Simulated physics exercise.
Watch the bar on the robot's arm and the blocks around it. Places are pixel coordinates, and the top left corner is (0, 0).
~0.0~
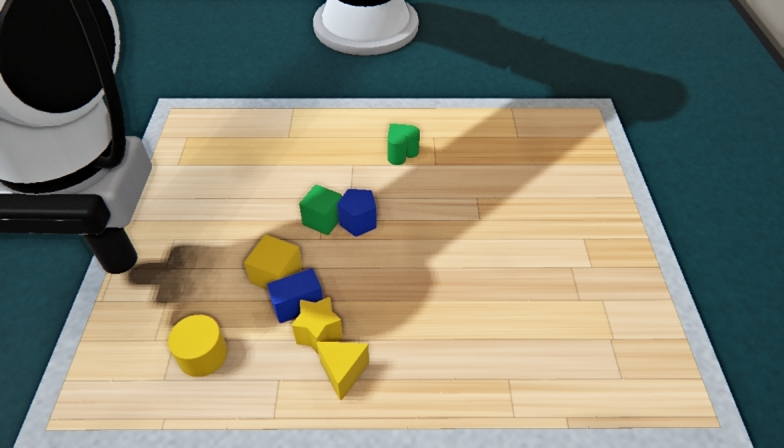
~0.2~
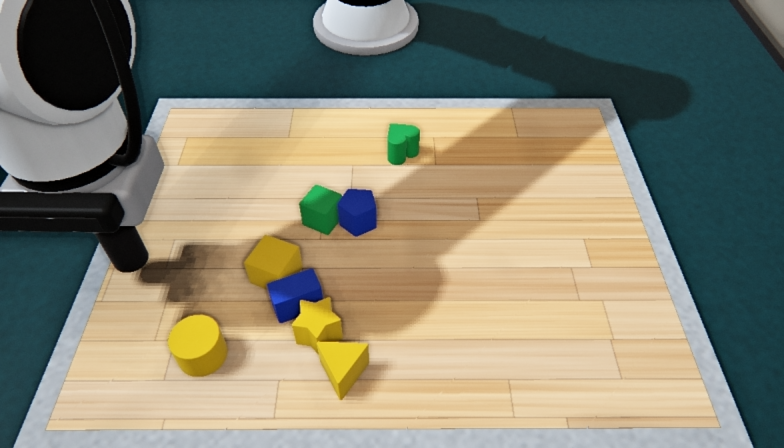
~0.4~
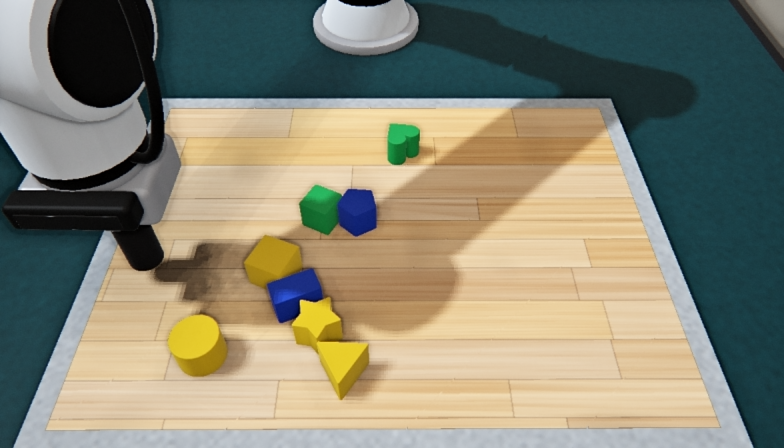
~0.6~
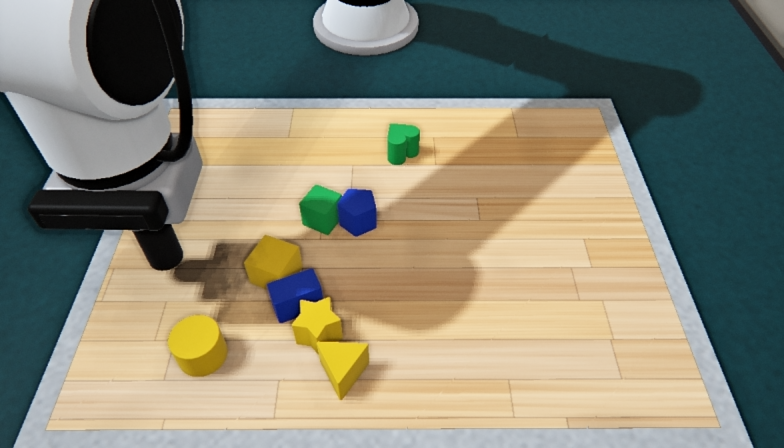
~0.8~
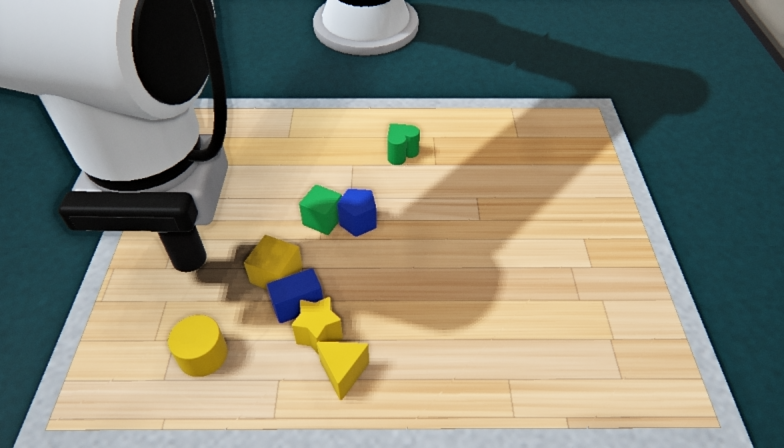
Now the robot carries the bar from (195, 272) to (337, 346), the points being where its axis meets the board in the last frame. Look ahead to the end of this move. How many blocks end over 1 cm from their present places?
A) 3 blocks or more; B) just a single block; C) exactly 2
C: Exactly 2.
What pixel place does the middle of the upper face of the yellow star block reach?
The spot you're after is about (371, 328) in the image.
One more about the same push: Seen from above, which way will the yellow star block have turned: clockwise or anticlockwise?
Viewed from above, clockwise.
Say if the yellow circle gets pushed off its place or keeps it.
It will remain on its spot.
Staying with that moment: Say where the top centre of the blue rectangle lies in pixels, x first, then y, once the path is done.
Its top middle will sit at (338, 286).
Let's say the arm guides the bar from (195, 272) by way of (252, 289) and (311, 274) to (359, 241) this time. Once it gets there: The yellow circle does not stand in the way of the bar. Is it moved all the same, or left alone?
The yellow circle will stay where it is.
The first path, step by step. One third of the way, bar at (236, 283); nothing pushed yet.
Two thirds of the way, bar at (285, 308); blue rectangle at (325, 286), turned 40° anticlockwise; yellow star block at (334, 321), turned 45° clockwise.
At the end, bar at (336, 334); yellow circle still; yellow square piece still; blue rectangle at (338, 286), turned 100° anticlockwise; yellow star block at (371, 328), turned 65° clockwise; yellow triangle at (342, 360).
